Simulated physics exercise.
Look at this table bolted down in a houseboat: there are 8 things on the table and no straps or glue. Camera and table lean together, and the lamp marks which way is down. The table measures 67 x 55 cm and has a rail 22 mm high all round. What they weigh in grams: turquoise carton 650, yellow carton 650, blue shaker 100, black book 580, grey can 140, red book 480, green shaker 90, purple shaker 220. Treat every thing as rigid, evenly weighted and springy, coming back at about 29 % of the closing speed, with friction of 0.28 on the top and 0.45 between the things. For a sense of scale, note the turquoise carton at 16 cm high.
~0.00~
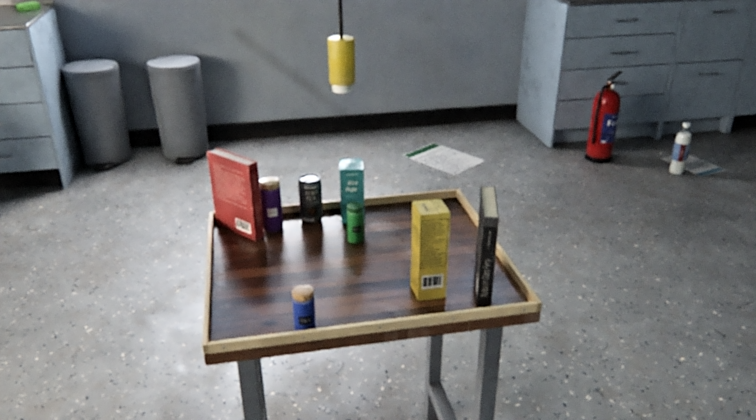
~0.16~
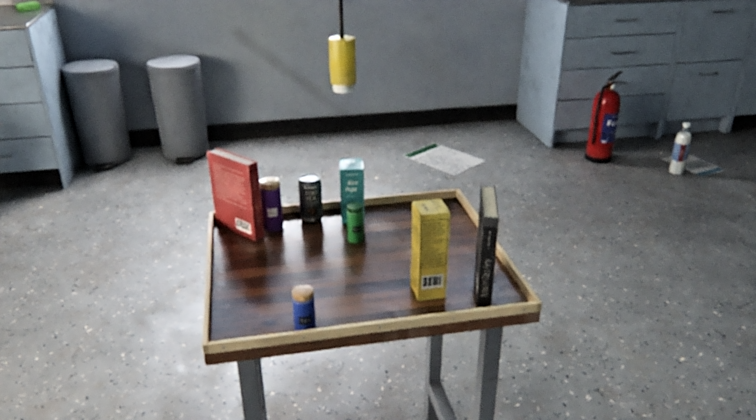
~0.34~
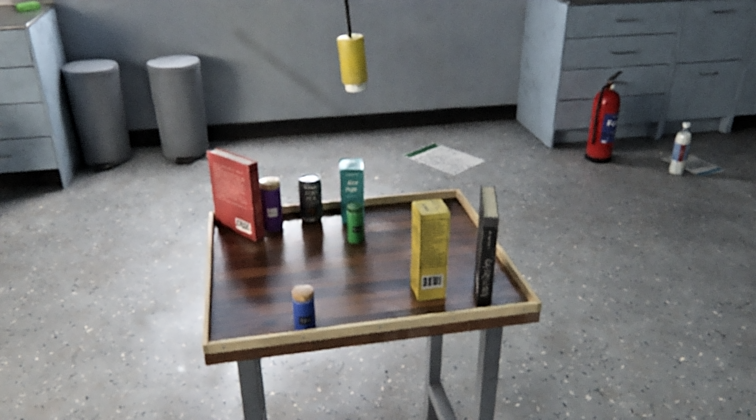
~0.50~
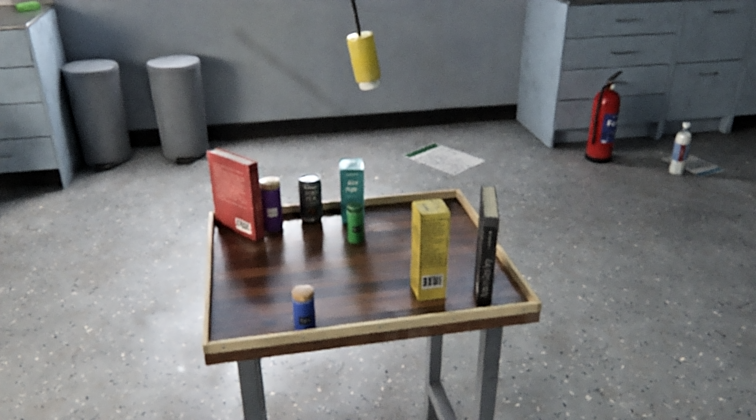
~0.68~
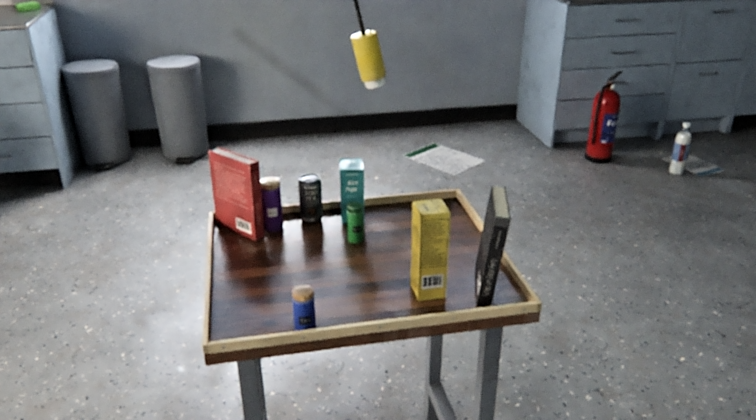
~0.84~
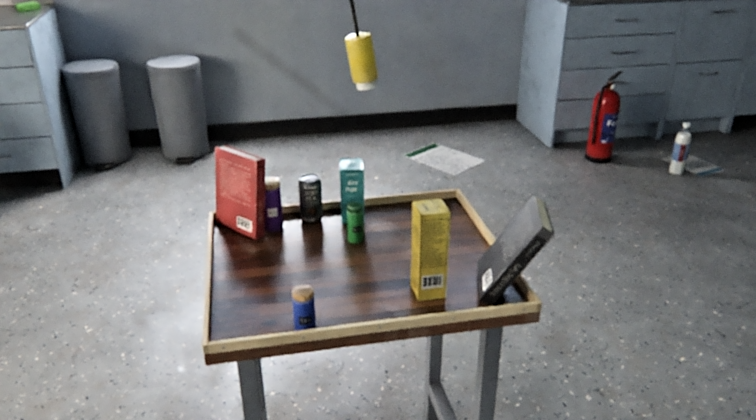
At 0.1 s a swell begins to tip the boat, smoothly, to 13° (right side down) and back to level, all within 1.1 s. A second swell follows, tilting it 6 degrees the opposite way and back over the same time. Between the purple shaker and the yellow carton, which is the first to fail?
It is the former one.
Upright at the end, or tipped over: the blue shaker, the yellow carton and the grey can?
Final state - blue shaker: Remains on its base; yellow carton: Remains on its base; grey can: Remains on its base.
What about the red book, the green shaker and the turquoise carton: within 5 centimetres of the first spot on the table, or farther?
Well, the red book winds up somewhere else; the green shaker remains where it was; and the turquoise carton remains where it was.
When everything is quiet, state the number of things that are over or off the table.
I get 3.
Around 1.04 s, heel 3°, right side down; black book now off the table; purple shaker tipped 15° against what carries it near (278, 201); red book tipped 23° against what carries it.
Around 1.24 s, boat level; purple shaker on its side near (294, 202); red book tipped 75° against what carries it.
Around 1.44 s, heel 3°, left side down; purple shaker tipped 73° against what carries it near (297, 201); red book tipped 71° against what carries it; grey can shifted 2 cm.
Around 1.74 s, heel 6°, left side down; purple shaker tipped 75° against what carries it near (296, 202); red book tipped 73° against what carries it; grey can shifted 2 cm.
Finally (2.8 s), off the table, black book; on their side or leaning hard on the table, red book and purple shaker; the other 5 still in place (within 5 cm). Final places as that camera would see them, purple shaker near (295, 202), yellow carton near (430, 250). Purple shaker went at 1.16 s; yellow carton was never lost.
